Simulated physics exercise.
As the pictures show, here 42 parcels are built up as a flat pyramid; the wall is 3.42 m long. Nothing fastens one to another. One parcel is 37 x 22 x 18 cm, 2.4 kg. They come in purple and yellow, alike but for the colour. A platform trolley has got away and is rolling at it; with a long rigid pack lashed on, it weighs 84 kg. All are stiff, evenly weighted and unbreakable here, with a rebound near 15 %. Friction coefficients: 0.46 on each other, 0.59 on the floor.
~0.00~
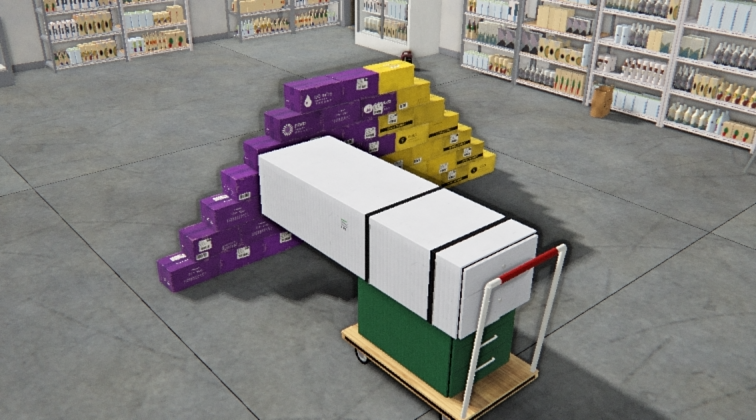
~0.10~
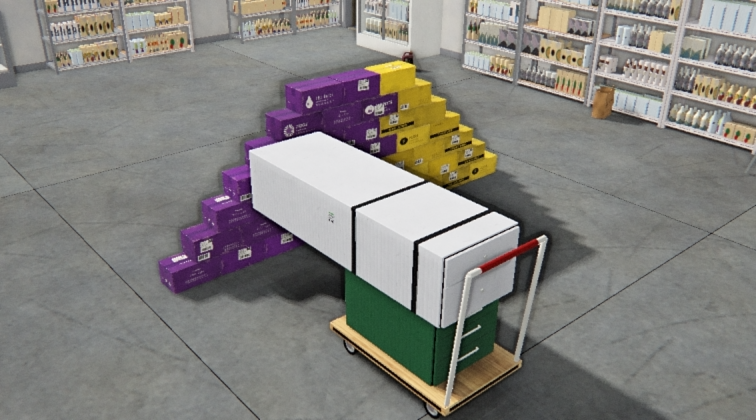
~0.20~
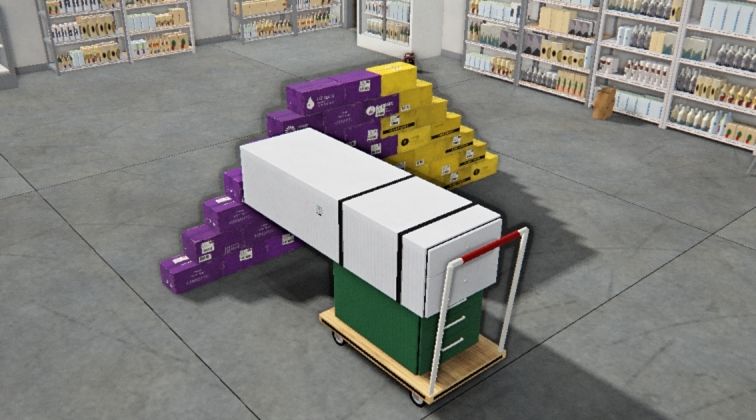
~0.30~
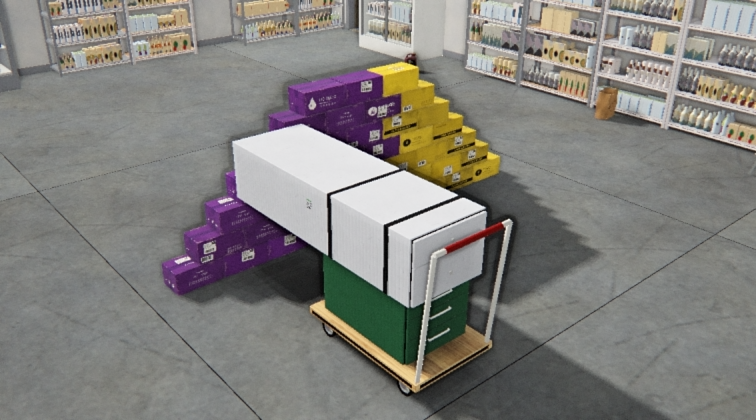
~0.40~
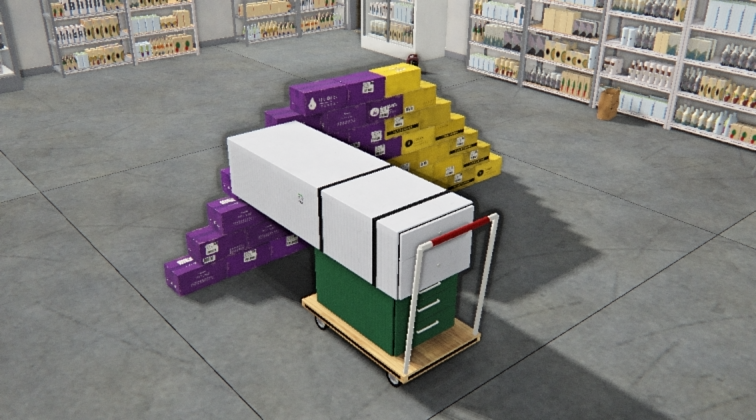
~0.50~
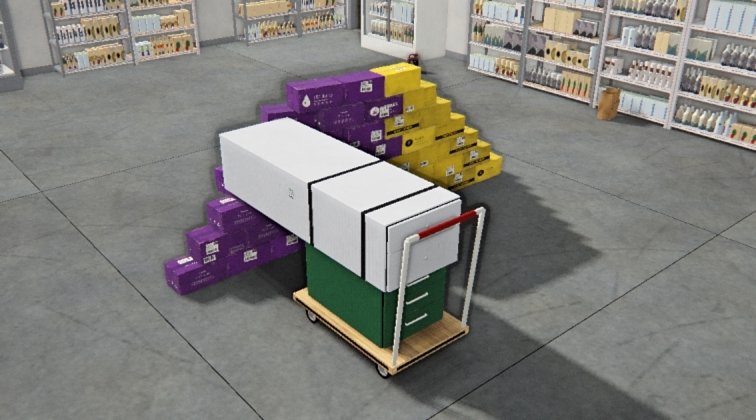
In a storeroom lined with stocked shelves, a platform trolley carrying a long white pack on a green drawer unit rolls toward a stepped stack of purple and yellow boxes. The pack's far end closes the gap and pushes into the purple side, where a few boxes shift slightly.
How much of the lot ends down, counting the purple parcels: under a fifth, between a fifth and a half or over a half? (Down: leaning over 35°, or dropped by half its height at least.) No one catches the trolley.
The part is from a fifth to a half.
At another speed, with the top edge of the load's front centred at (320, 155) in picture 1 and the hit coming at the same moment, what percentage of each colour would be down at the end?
Then yellow 0, purple 30 per cent.
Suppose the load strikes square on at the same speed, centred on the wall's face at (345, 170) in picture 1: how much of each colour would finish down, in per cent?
Then yellow 40, purple 70 per cent.
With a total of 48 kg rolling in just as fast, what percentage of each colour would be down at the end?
In that case yellow 0, purple 30 per cent.
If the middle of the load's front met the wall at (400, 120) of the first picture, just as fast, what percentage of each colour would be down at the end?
In that case yellow 40, purple 40 per cent.
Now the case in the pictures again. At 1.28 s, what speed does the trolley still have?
Near 0.8 m/s.
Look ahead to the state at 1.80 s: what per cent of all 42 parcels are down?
20 per cent by then.
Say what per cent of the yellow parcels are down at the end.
Ending so: Yellow 0 per cent.
By 0.66 s, load 33 cm past the wall's line, still rolling; 1 of the 26 purple parcels down (1 of 42 in all colours); top purple parcel tilted 10°.
By 0.94 s, load 57 cm past the wall's line, still rolling; 8 of the 26 purple parcels down (8 of 42 in all colours); top purple parcel tilted 34°.
By 1.28 s, load 83 cm past the wall's line, still rolling; 9 of the 26 purple parcels down (9 of 42 in all colours); top purple parcel tilted 57°, 60 cm lower.
By 1.80 s, load 1.05 m past the wall's line, still rolling; 9 of the 26 purple parcels down (9 of 42 in all colours); top purple parcel on its side.
When it is over (3.5 s), load 1.06 m past the wall's line, stopped; 9 of the 26 purple parcels down (9 of 42 in all colours); top purple parcel on its side; top yellow parcel unmoved. That is 35 per cent. In pixels of the last frame, middles, top purple parcel near (338, 162), top yellow parcel near (395, 80).
